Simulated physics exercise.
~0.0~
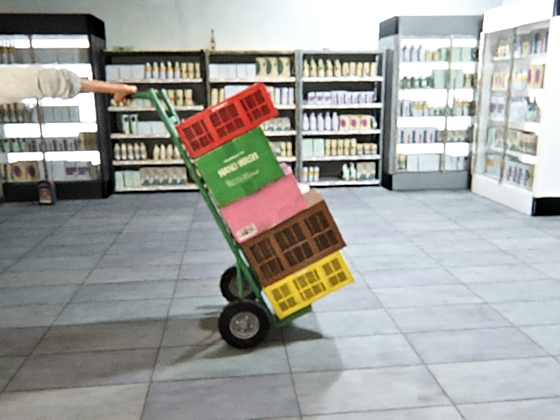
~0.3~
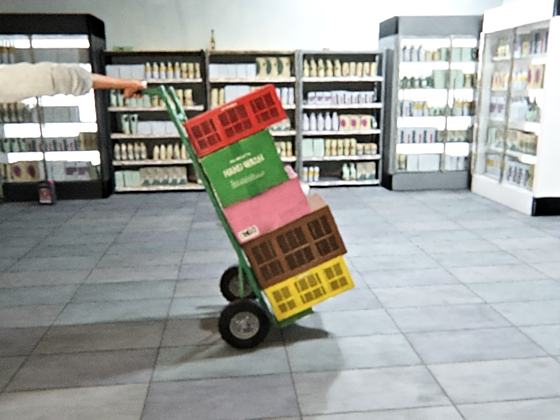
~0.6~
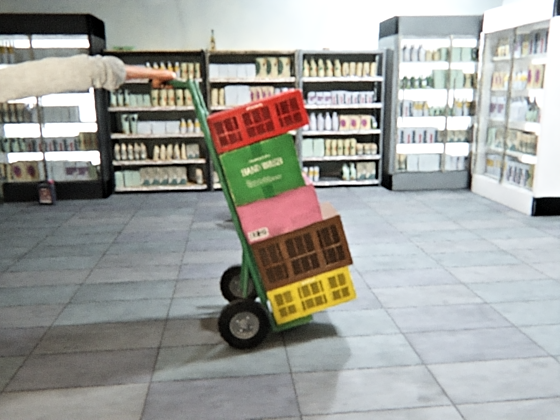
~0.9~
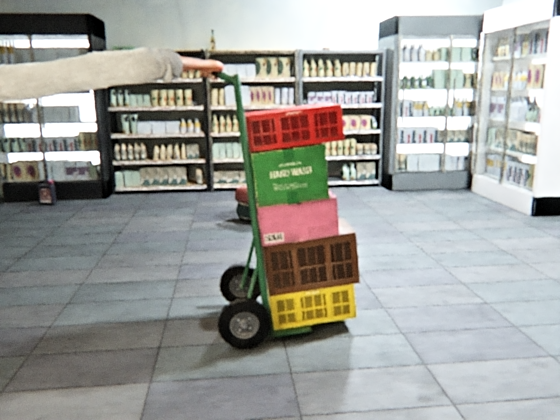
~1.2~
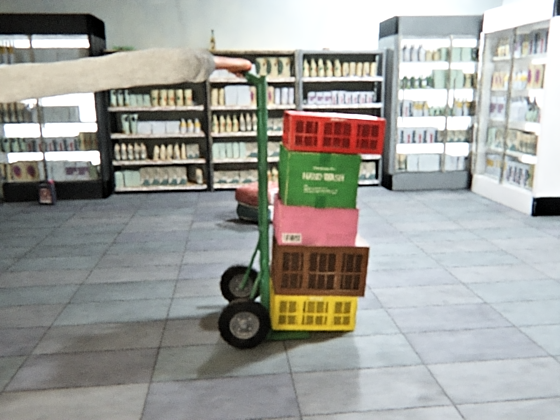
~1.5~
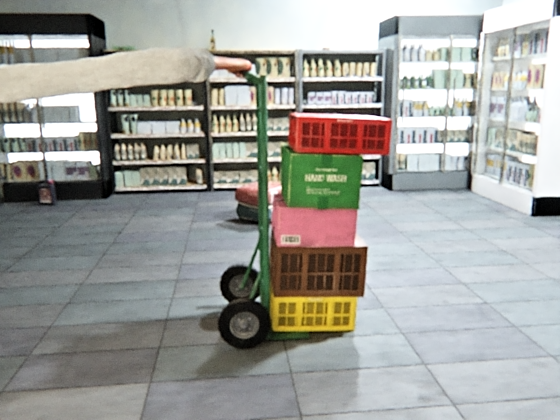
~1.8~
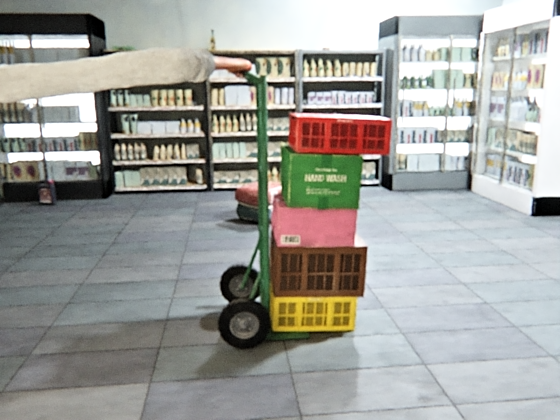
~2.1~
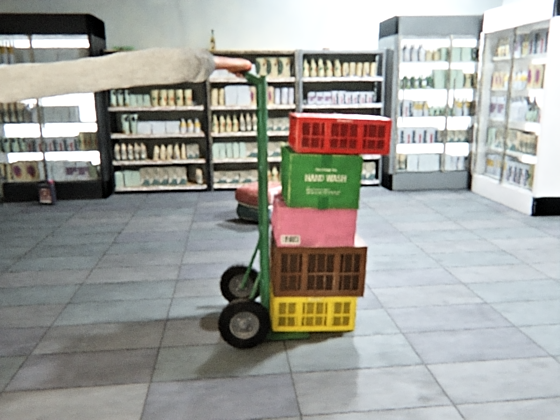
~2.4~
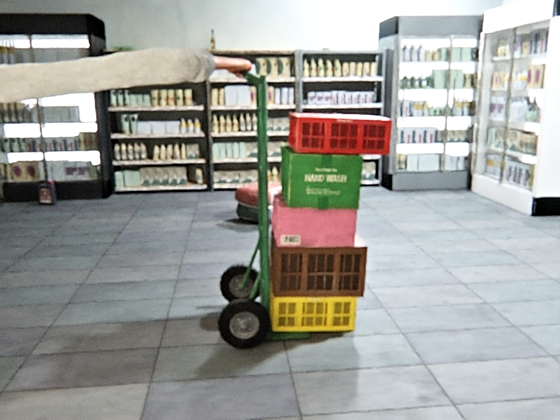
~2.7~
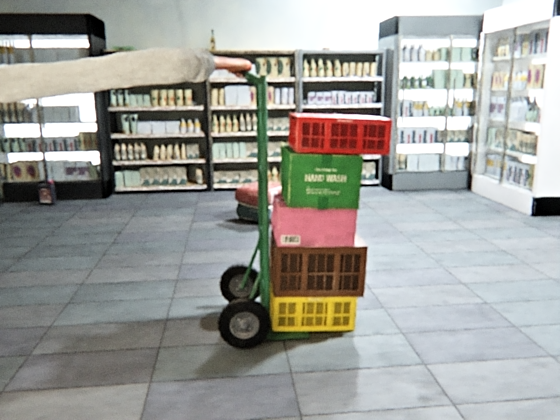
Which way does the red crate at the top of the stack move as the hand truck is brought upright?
The red crate moves to the right as the viewer sees it, and it comes to rest sticking out past the green box beneath it.
The clip shows a hand tipping a green hand truck upright, carrying a stack of red, green, pink, brown and yellow crates and boxes. As it stops, the red crate slides right and ends overhanging the green box, while the stack stays standing.
